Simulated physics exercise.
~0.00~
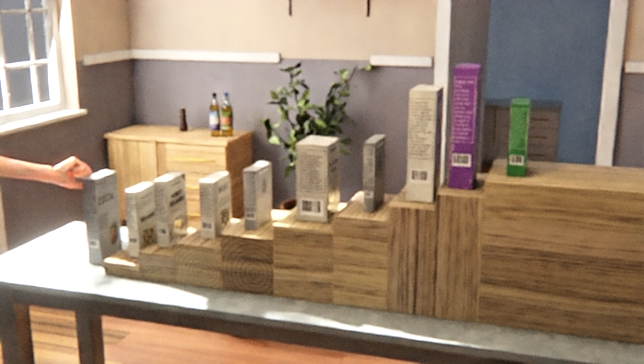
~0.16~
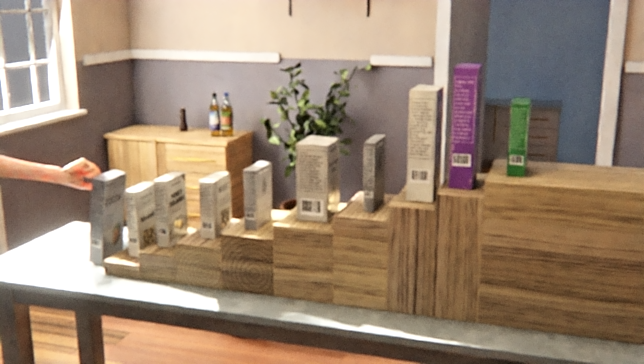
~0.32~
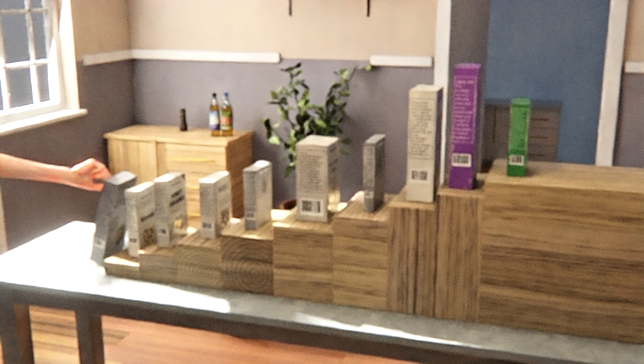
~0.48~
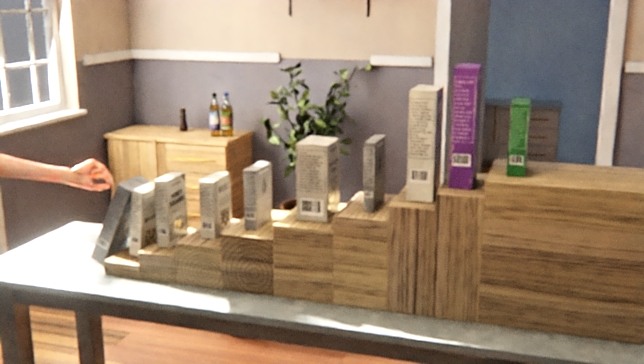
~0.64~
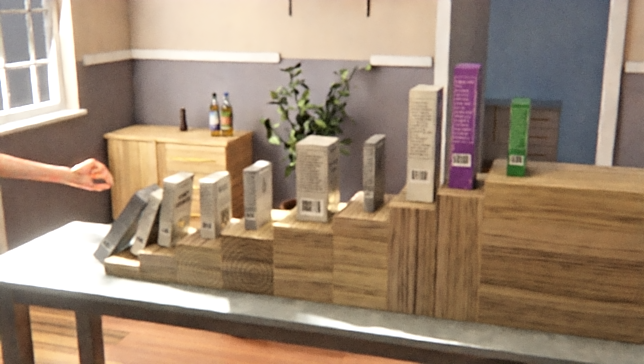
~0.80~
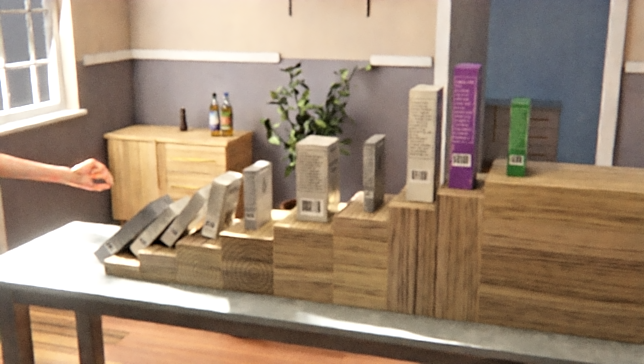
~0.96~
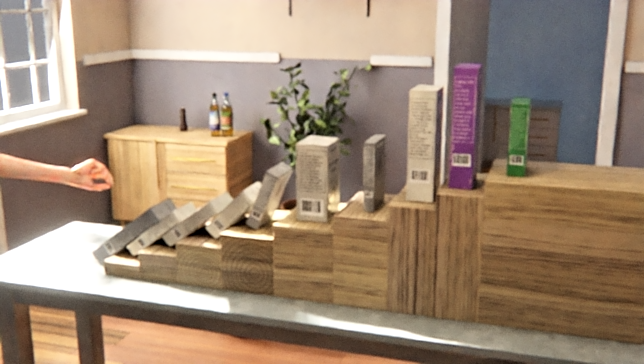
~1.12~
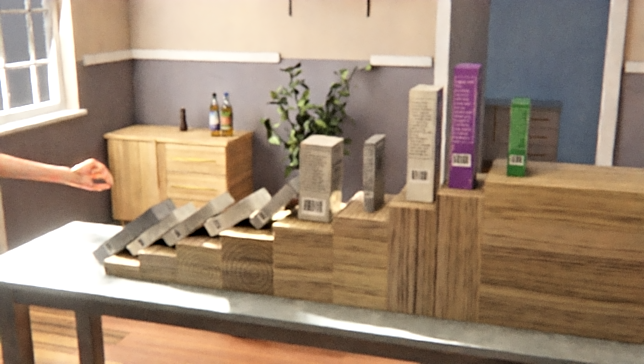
The clip opens on ten narrow boxes standing in a row up a flight of wooden steps on a table, with a purple one and a green one near the high right end. A hand at the left tips the first grey box to the right, then stays back as it leans into its neighbour. The lean passes up the steps, and the next boxes tilt over one after another. The fifth box in the row tips last, coming to rest slanted below a wider pale box. That box and the four beyond it, including purple and green, remain standing.
